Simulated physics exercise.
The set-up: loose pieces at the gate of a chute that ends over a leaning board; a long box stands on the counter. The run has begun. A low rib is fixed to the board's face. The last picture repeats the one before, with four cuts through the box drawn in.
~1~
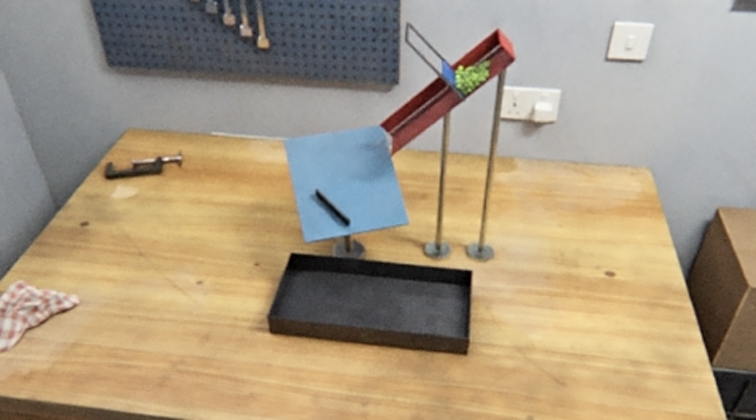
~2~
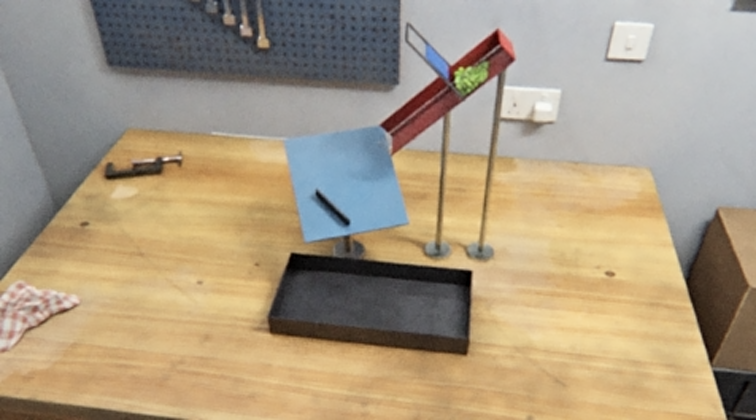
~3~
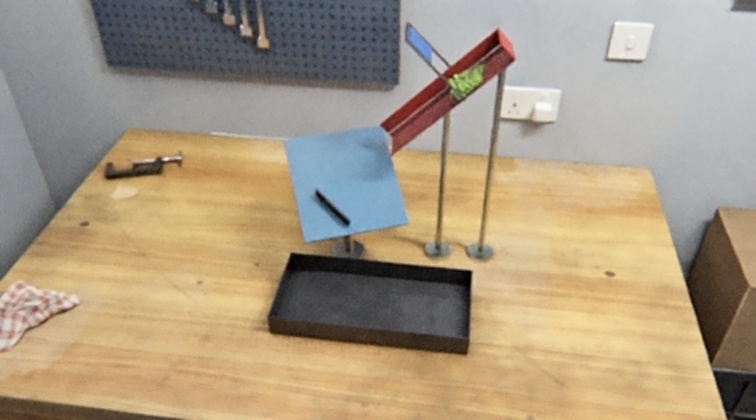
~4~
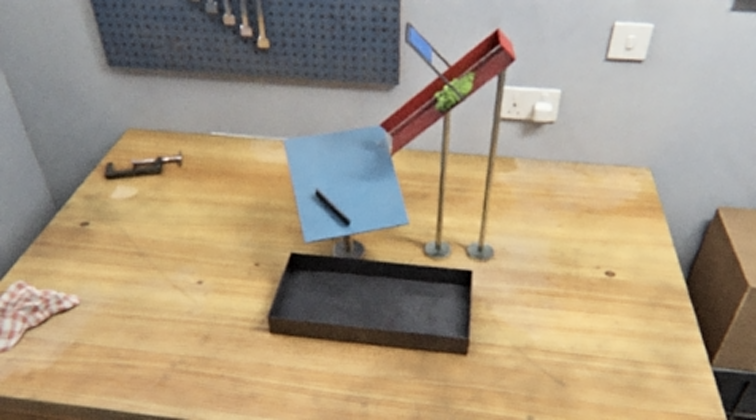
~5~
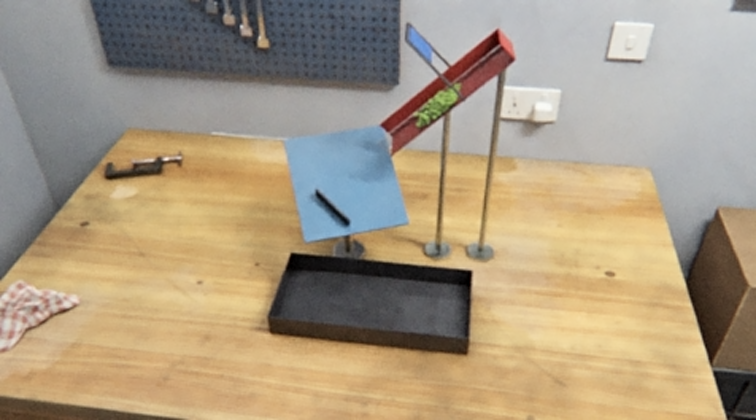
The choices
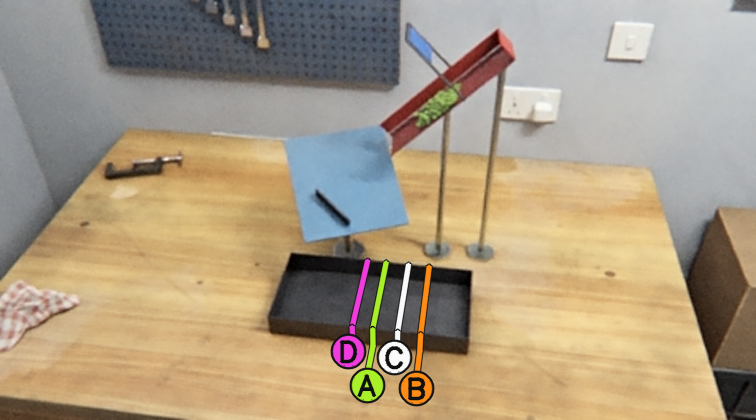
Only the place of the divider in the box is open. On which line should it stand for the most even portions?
A is best.
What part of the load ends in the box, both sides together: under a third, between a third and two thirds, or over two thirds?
About that: Over two thirds.
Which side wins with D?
Right.
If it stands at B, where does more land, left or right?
More lands on the left.
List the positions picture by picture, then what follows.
Load behind the gate at (471, 77), dried peas; lip of the chute at (392, 146), sloping fairly steeply, in the first picture.
Middle of the board at (346, 181), tilted fairly steeply; middle of its low edge at (358, 233); of its high edge at (334, 132), in the second picture.
Front corners of the box at (268, 317) and (469, 338), empty; front of the load at (452, 94), in the third picture.
Middle of the load at (454, 95); its front at (439, 109), about a third of the way to the lip; rib from (316, 189) to (350, 221), in the fourth picture.
Middle of the load at (439, 107); its front at (416, 115), about two thirds of the way to the lip, in the fifth picture.
On the marked copy, line A crosses the front rim at (372, 328); line B crosses the front rim at (420, 333); line C crosses the front rim at (397, 330); line D crosses the front rim at (352, 326).
With A, of what is caught, about two thirds on the left of the divider, about a third on the right.
With B, of what is caught, nearly all on the left of the divider, a stray few on the right.
With C, of what is caught, nearly all on the left of the divider, a stray few on the right.
With D, of what is caught, a small part on the left of the divider, nearly all on the right.
